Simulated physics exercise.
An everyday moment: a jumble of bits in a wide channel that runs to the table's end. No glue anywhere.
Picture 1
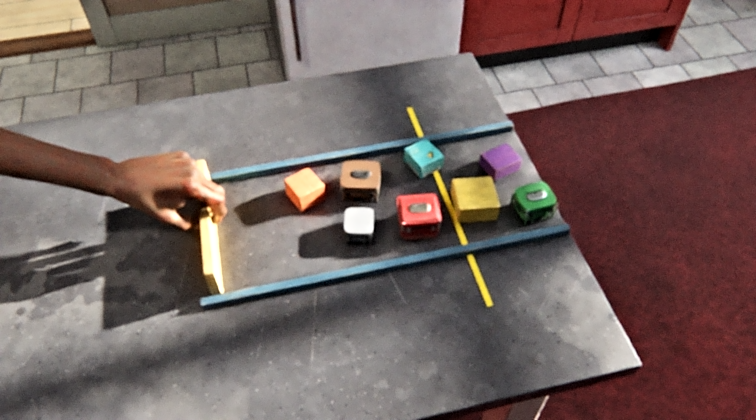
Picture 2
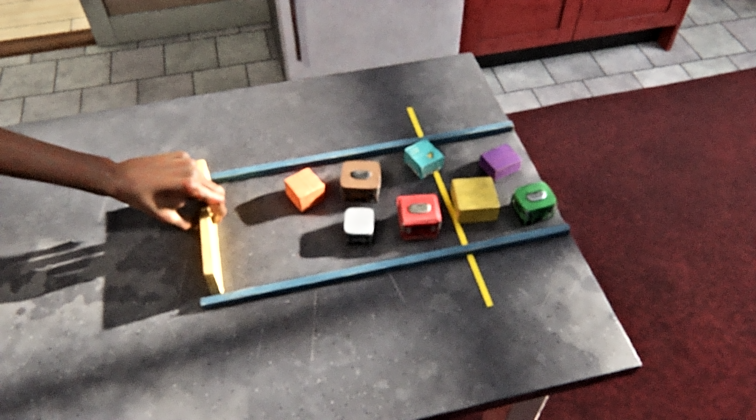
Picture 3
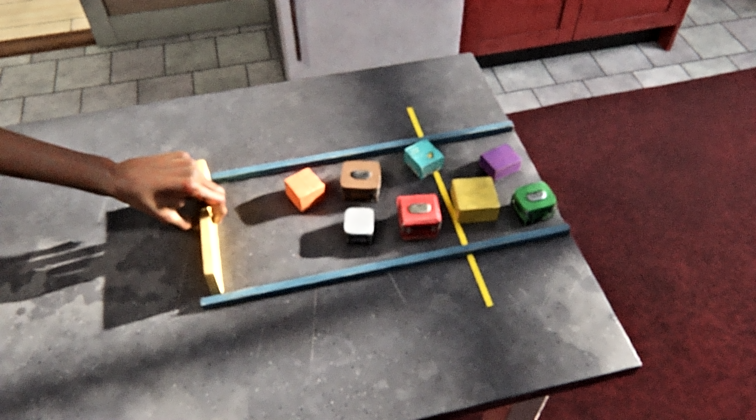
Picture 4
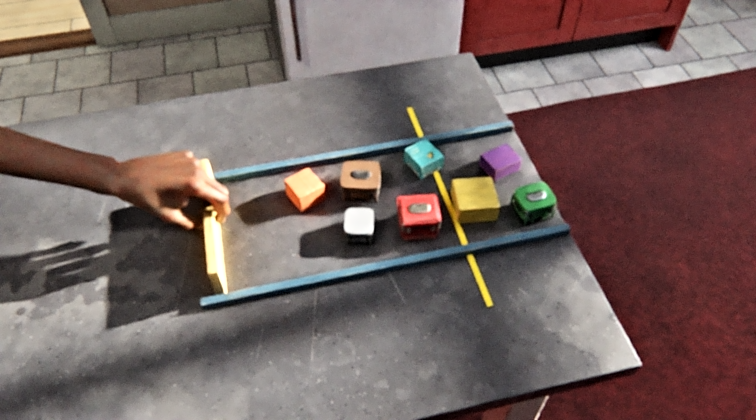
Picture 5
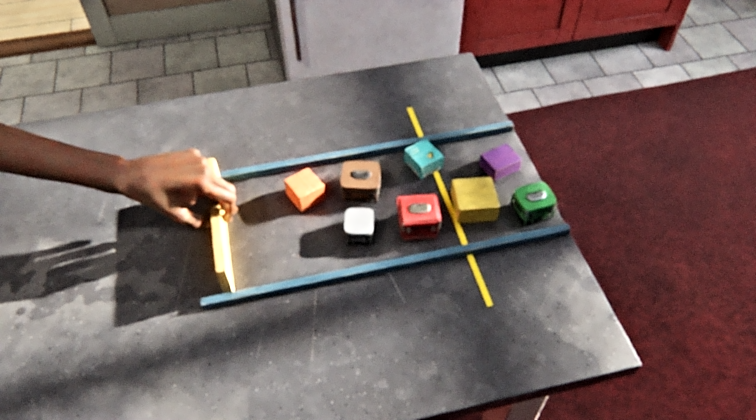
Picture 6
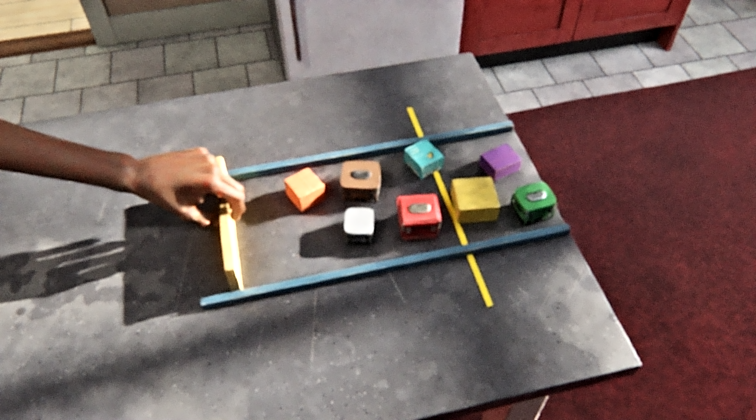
Hand holding a yellow board upright, then sliding it slightly right between blue rails toward unmoving coloured blocks on a grey table.
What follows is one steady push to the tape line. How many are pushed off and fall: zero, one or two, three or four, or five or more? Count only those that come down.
The number that fall off is one or two.
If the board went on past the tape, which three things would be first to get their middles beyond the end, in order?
Earliest first: The green case, the purple block, the yellow block.
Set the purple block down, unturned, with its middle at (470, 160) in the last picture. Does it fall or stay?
The purple block falls.
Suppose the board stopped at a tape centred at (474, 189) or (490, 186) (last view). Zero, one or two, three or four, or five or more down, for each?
Taking them in turn, three to four; three or four.
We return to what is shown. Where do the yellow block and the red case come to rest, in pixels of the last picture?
The yellow block at (531, 187), the red case at (499, 201).
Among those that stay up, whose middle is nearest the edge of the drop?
The purple block ends nearest.
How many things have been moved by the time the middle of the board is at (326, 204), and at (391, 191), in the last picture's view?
At the one place 2, at the other 6.
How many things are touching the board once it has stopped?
2 of them.
A little later, none off yet; green case at rest near (533, 203); purple block at rest near (500, 162); yellow block at rest near (475, 200).
When it is over, the number that fall off is one or two; down, green case.
